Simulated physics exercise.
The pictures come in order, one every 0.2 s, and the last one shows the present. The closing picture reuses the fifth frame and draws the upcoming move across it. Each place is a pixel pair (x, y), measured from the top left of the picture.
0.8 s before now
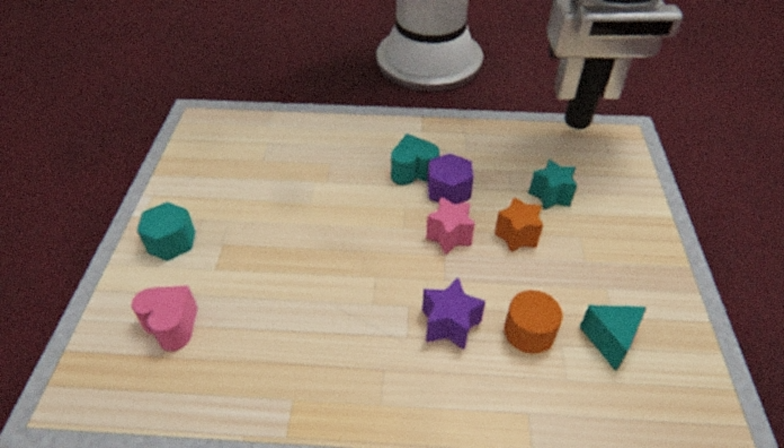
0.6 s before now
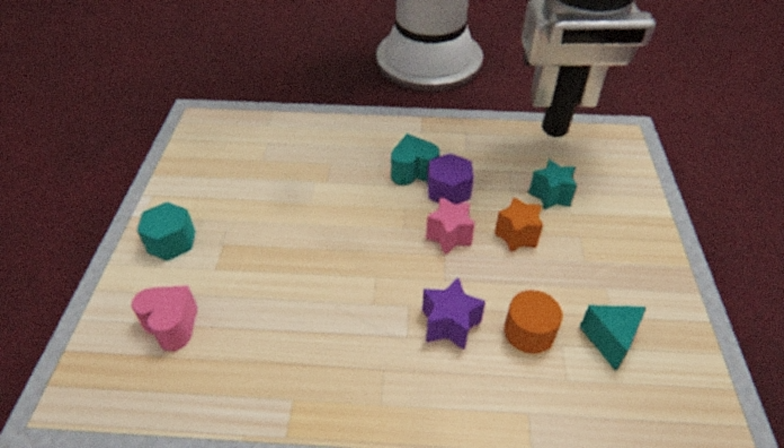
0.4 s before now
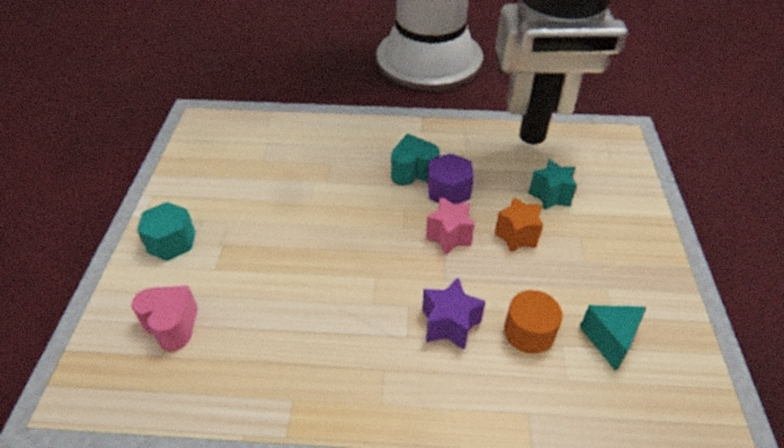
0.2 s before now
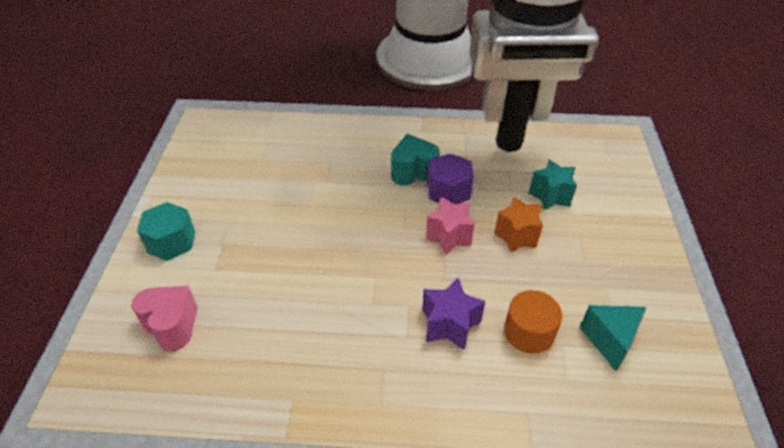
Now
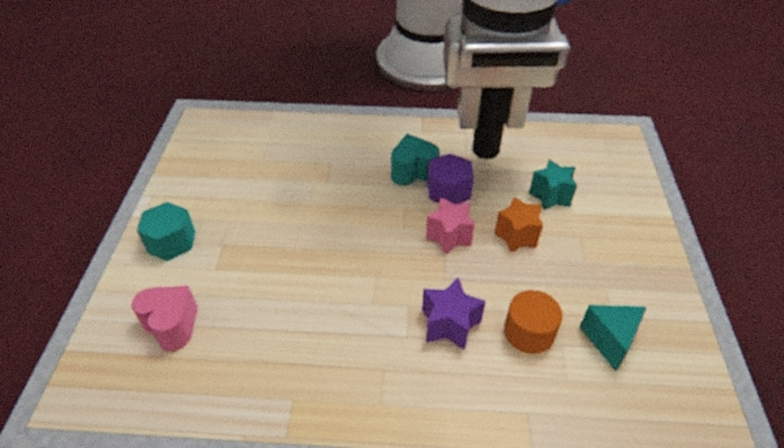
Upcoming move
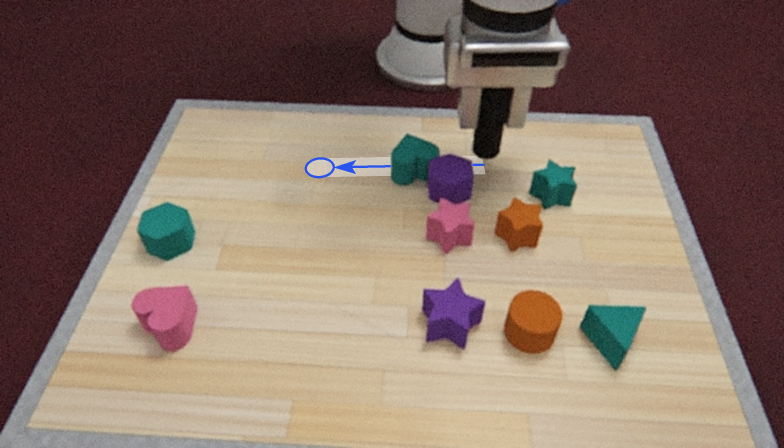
A robot arm with a black peg moved steadily left along the back of a wooden board, ending near the purple hexagon and turquoise heart, while all the colourful blocks stayed still.
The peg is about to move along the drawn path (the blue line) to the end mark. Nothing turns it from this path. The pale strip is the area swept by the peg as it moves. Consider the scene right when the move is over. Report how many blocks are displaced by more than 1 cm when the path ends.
One block, no more.
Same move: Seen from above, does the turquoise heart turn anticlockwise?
I'd say yes.
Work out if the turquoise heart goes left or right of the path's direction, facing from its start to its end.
Gets pushed left.
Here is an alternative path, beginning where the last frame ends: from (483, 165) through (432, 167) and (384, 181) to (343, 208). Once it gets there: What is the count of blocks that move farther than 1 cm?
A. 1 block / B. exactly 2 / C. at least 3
My pick is A.
Path on the board, from (483, 165) directly to (320, 168).
On the path given first. One third of the way, peg (428, 153); turquoise heart (394, 152).
Two thirds of the way, peg (372, 154); turquoise heart (353, 163).
At the end, peg (318, 155); turquoise heart (342, 168), turned 30° anticlockwise; purple hexagon in place.
